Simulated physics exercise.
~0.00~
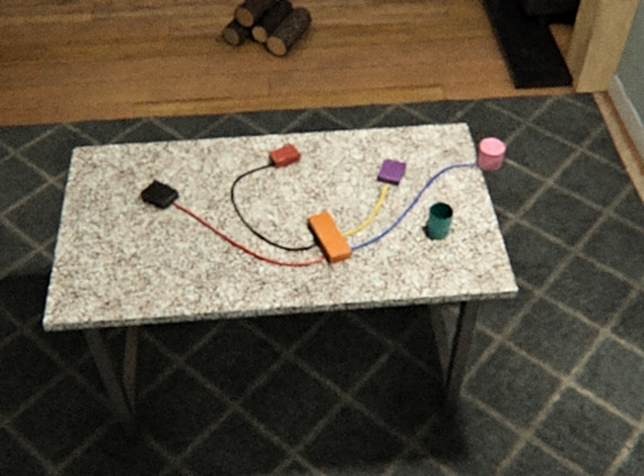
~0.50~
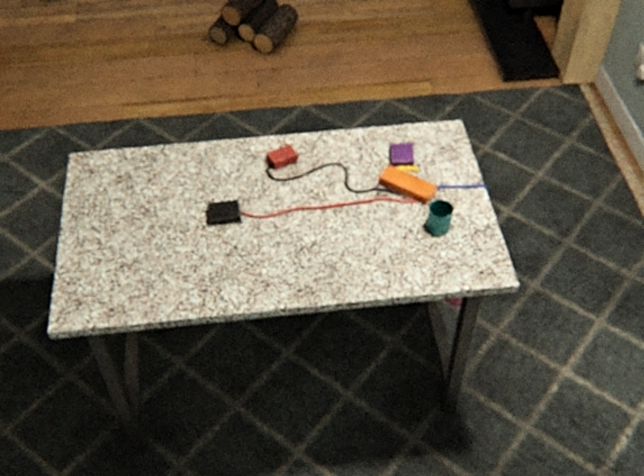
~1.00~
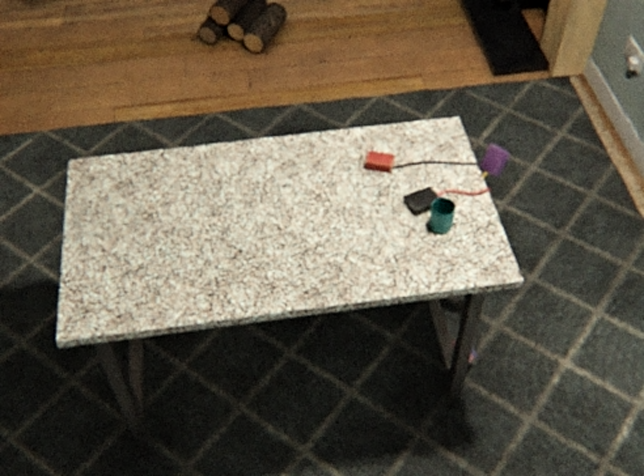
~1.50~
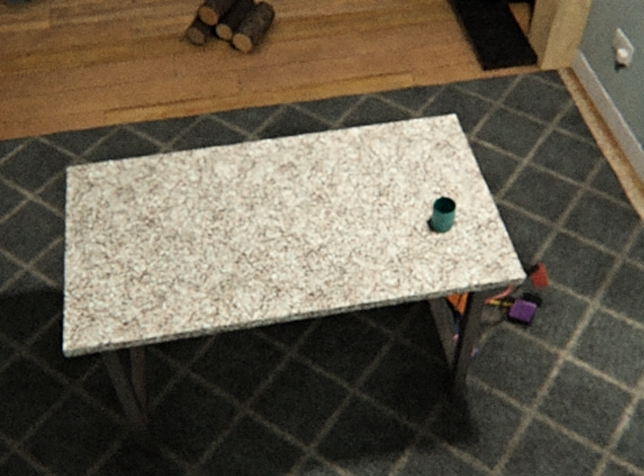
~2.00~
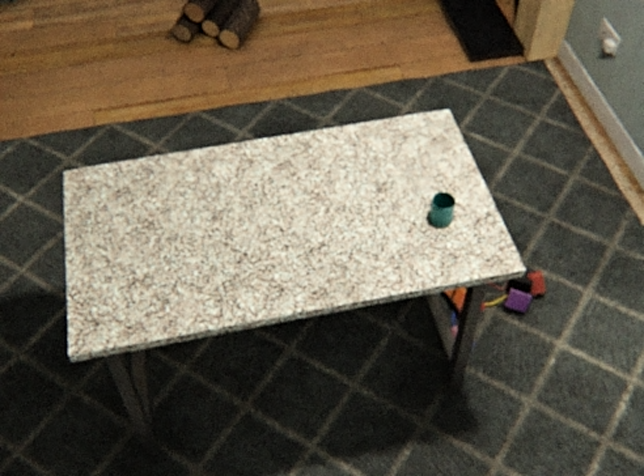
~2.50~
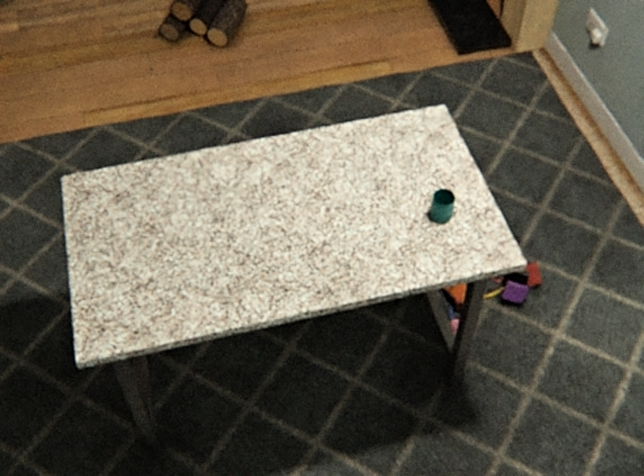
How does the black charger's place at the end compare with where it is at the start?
At the start the black charger rests on the left part of the tabletop, but by the end it is down on the rug beyond the table's right end, close to the red drive and purple phone.
At first, an orange power strip sits on a speckled table, linked by thin cables to a black charger, a red drive, a purple phone and a pink speaker at the right edge, with a teal cup nearby. The speaker drops over the edge, and the strip is dragged right, drawing the charger along. Next the strip leaves the top, the phone tips over the edge, and the charger and drive slide after them. Soon all the linked things lie on the patterned rug by the right table legs, while the teal cup stays standing on the table.
